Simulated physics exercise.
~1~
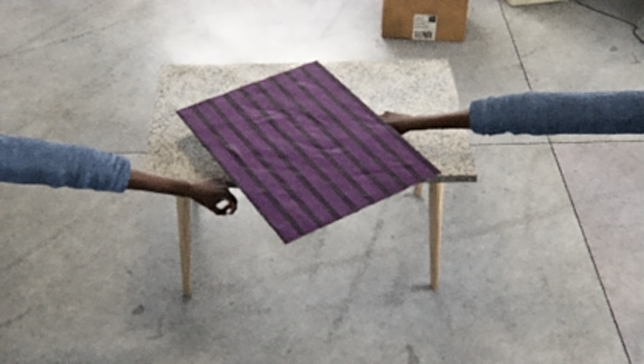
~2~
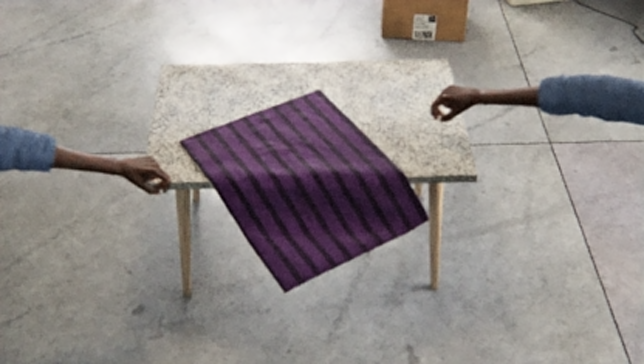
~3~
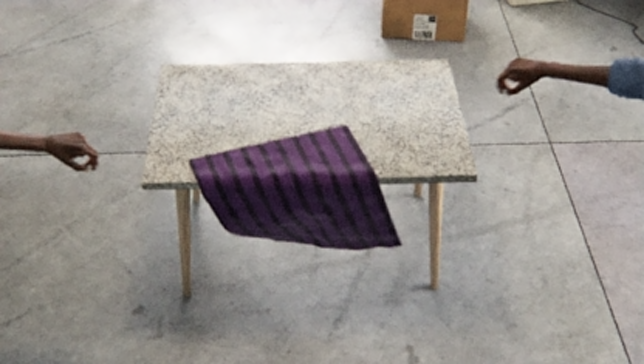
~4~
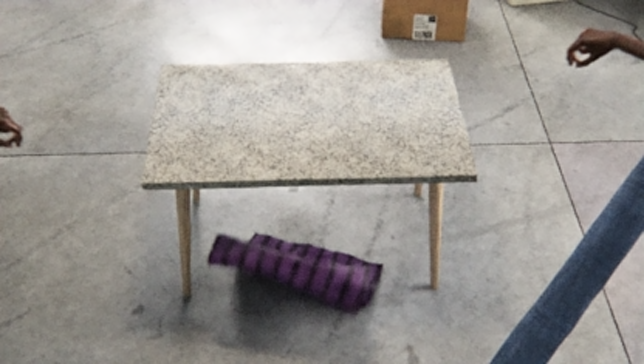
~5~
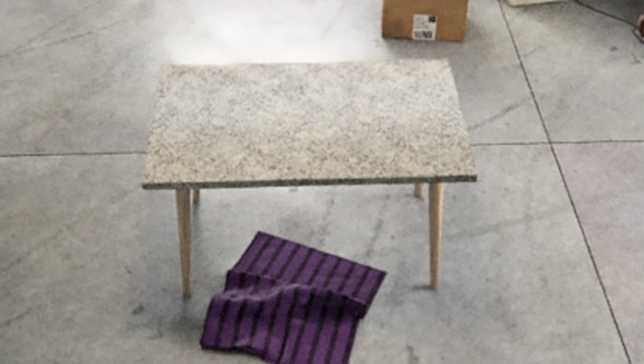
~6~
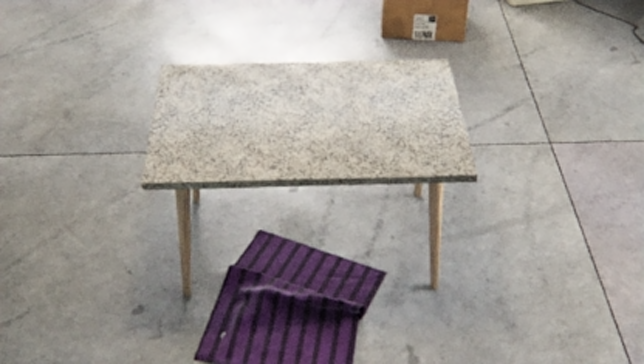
The footage shows two hands releasing a dark-striped purple cloth above a speckled table, where it lands partly over the near edge. As the hands withdraw, the cloth slides off the front and drops to the concrete floor, where it ends up lying partly folded.
